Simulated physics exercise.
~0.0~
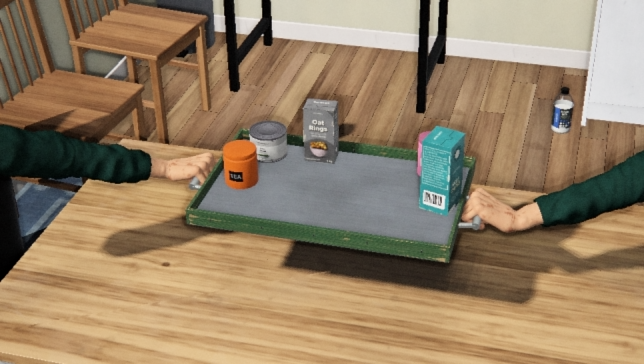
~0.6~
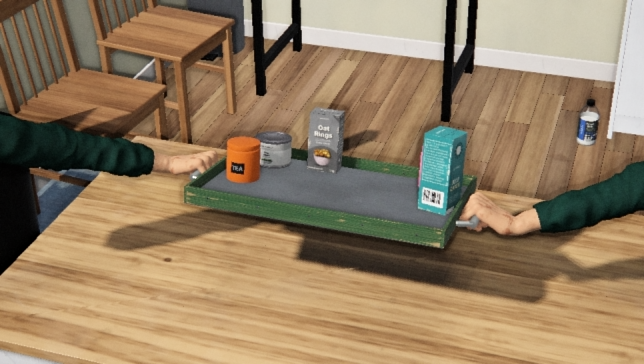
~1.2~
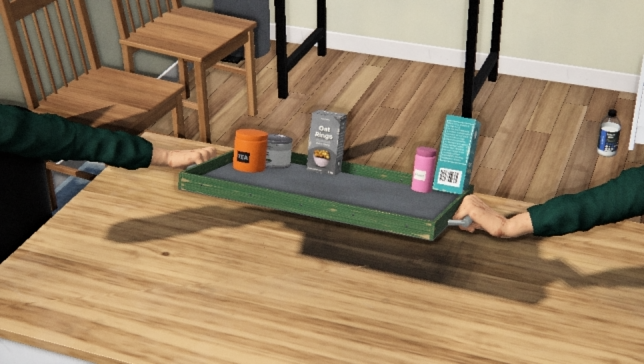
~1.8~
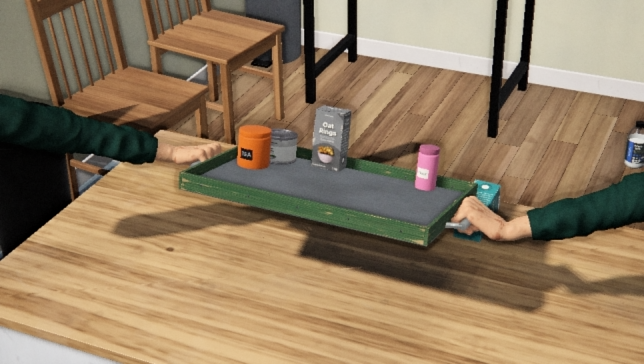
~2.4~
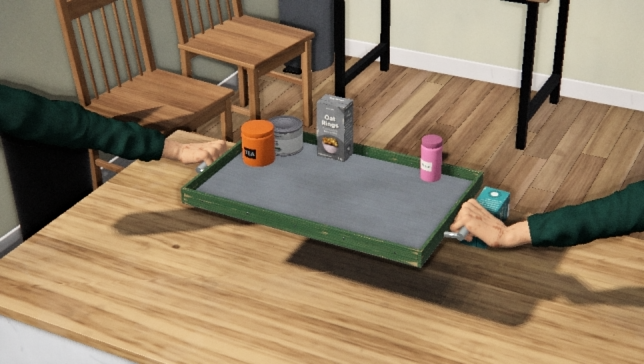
Turquoise carton tipping off the far right corner of a green-rimmed tray as two hands tilt and level it, four items staying aboard.
